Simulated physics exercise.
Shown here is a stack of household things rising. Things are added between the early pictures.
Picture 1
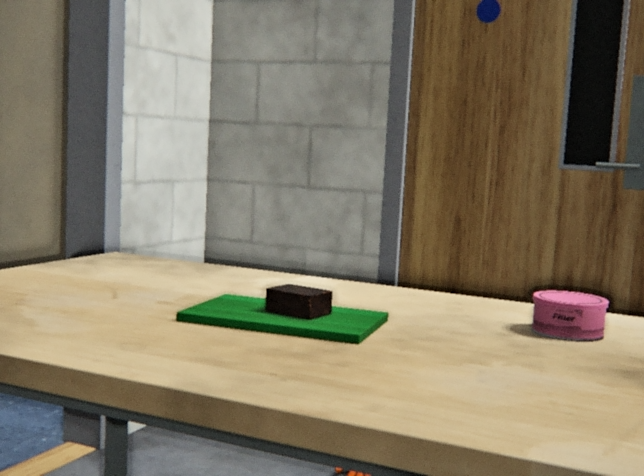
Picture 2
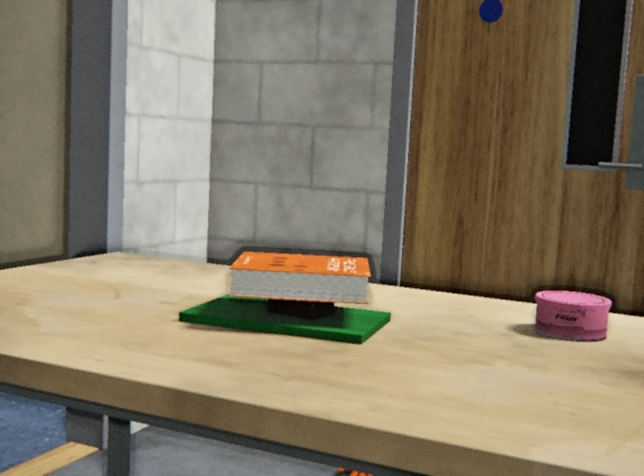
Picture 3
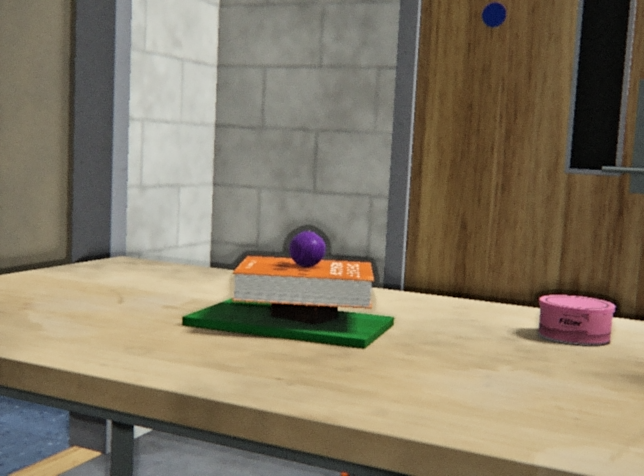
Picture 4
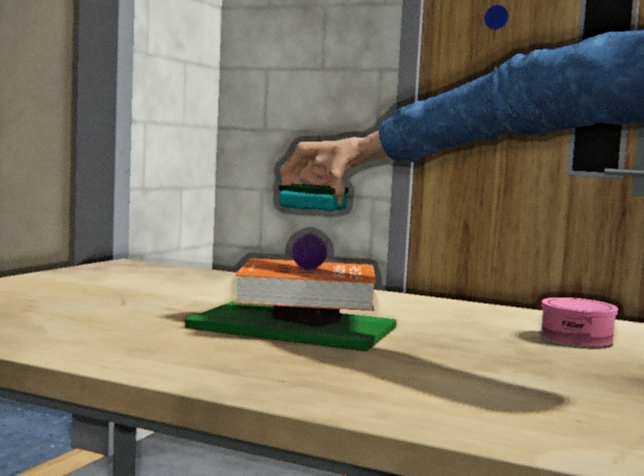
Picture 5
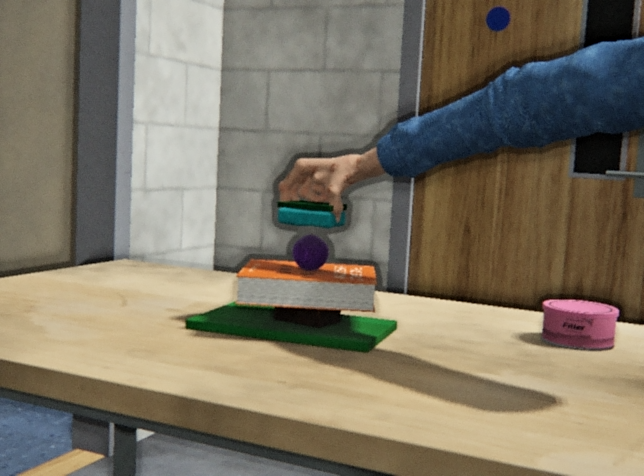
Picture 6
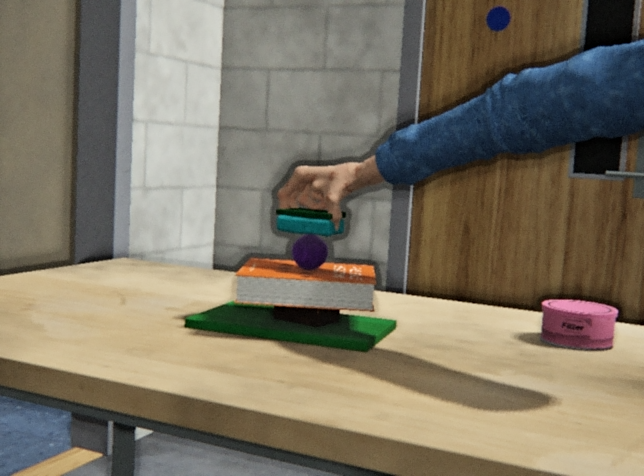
A blue-sleeved arm reaches in from the right over a pale wooden table, seen from slightly above in a room with a grey block wall and a wooden door. A dark block sits on a green board left of a pink tub, then an orange book and a purple ball appear on top. The hand lowers a turquoise sponge onto the ball, while the view shifts very slightly.
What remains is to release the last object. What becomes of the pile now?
The pile falls over.
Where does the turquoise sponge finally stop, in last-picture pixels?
End spot: Near (176, 297).
Then, 1.30 s on from there, turquoise sponge on its side near (261, 234).
Then, 1.80 s on from there, turquoise sponge now fallen.
In the end, fallen, turquoise sponge; the other 5 unmoved. At the end, from the last picture's camera, turquoise sponge near (176, 297). The pile loses its balance.
